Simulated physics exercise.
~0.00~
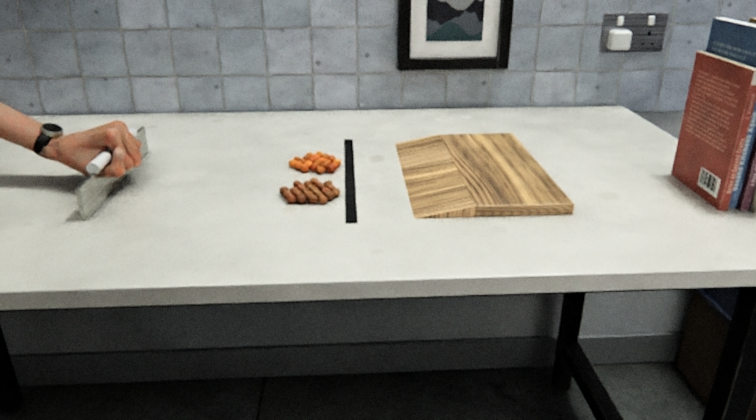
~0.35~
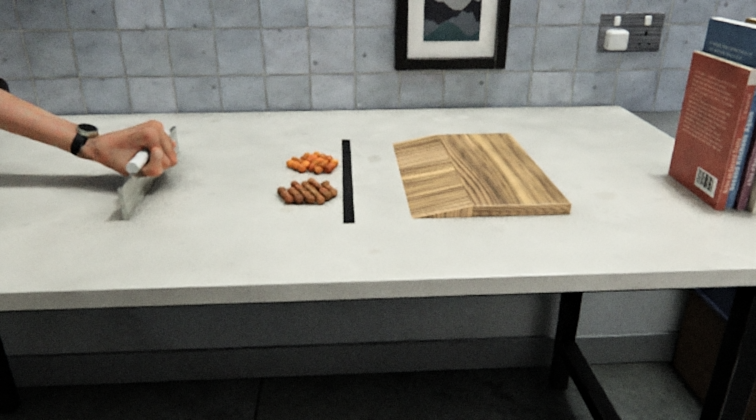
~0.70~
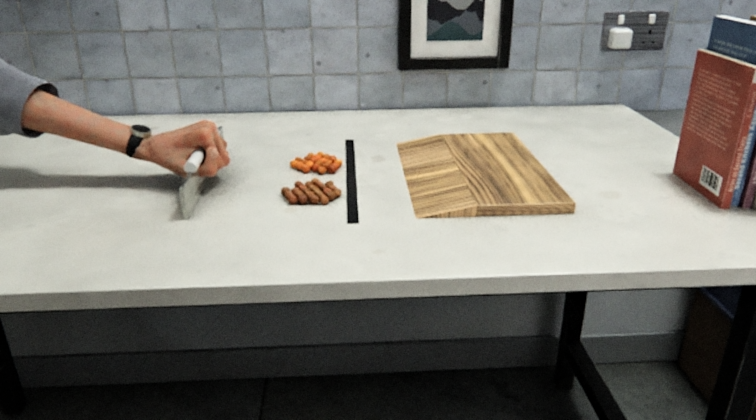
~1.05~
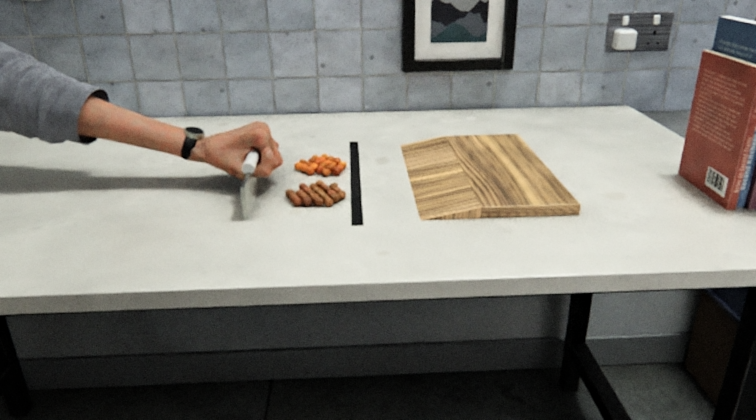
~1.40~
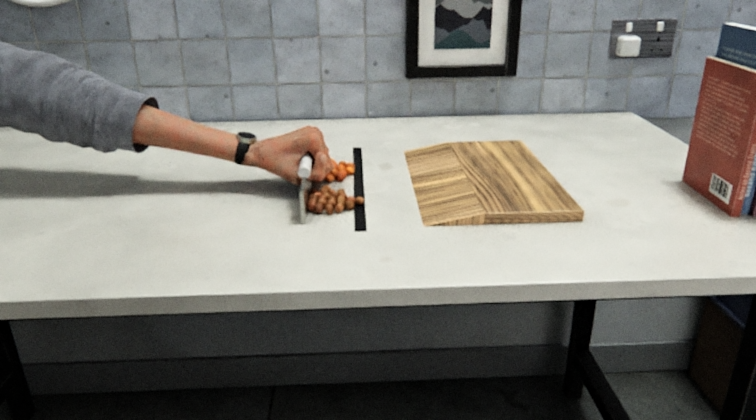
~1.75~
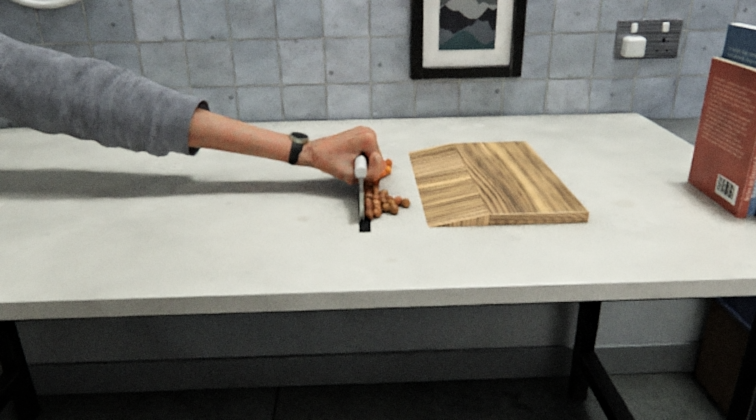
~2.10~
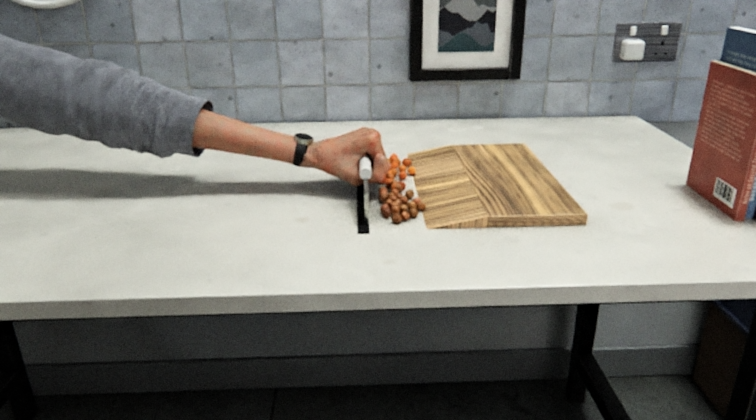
The clip shows a hand sliding a scraper rightward across a white table, pushing an orange pile and a brown pile of small pieces over a black tape strip. The scraper stops at the tape, and the pieces end up scattered just short of the wooden ramp.
